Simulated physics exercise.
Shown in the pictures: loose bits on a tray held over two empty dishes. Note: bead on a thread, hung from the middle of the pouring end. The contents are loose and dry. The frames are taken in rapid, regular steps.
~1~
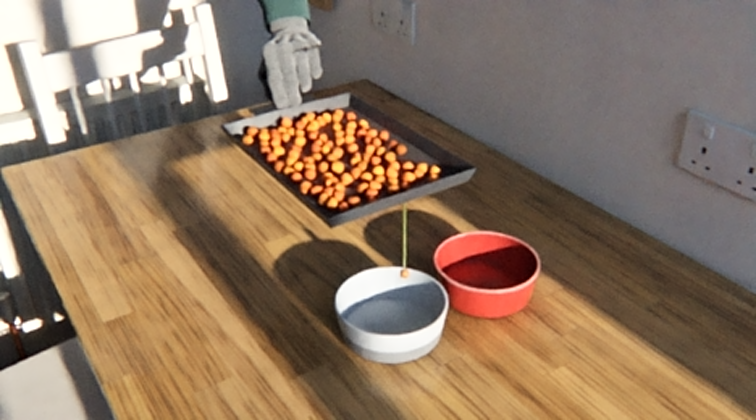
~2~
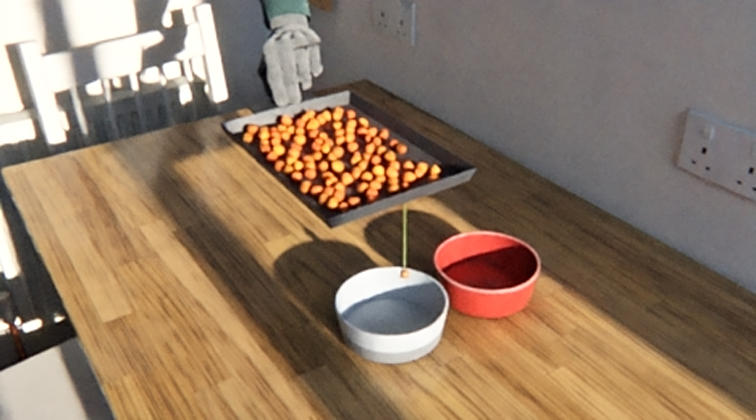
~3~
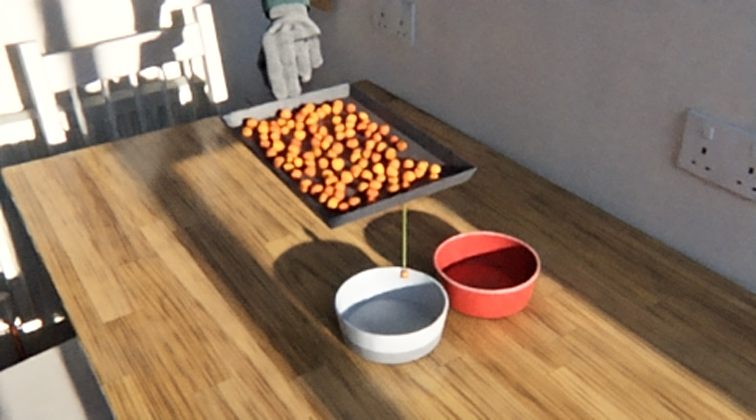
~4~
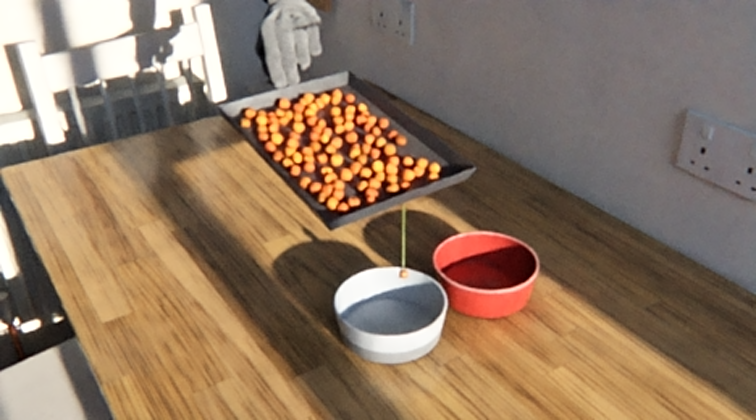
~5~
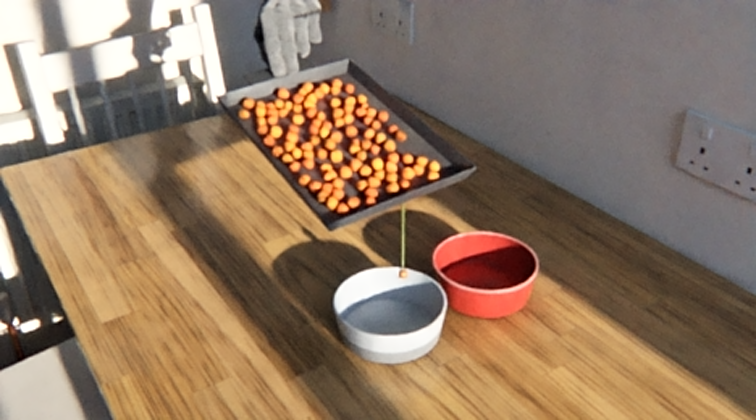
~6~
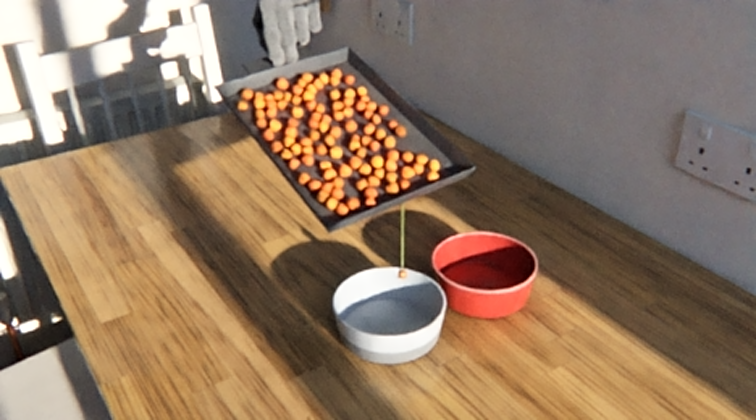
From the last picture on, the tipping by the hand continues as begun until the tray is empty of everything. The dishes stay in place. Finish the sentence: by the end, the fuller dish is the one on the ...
... left.
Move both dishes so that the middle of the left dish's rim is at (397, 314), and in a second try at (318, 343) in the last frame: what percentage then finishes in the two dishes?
Near 70 and 90 percent respectively.
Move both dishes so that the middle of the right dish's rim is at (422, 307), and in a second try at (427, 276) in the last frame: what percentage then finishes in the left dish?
Roughly 40 % and 60 %.
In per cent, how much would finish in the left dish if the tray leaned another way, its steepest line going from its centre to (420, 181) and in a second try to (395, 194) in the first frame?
First case about 10 percent; second case about 30 percent.
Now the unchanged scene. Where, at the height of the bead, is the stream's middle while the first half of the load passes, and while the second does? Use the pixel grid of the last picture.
First roughly (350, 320), then roughly (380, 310).
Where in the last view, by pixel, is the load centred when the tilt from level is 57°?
In the last view the centre sits at roughly (360, 172).
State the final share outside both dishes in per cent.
Share outside: Near 50 %.
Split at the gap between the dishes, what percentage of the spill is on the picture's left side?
Around 80 per cent, I reckon.
Shortly afterwards, tray tipped steeply; the whole lot on the tray.
Next, tray tipped right over; near a quarter on the tray; near a quarter in the left dish; near a third outside both; near a quarter in the air.
Some moments later, tray tipped past a quarter turn; near half in the left dish; near half outside both.
In the end, tray tipped past a quarter turn; near half in the left dish; none at all in the right dish; near half outside both.
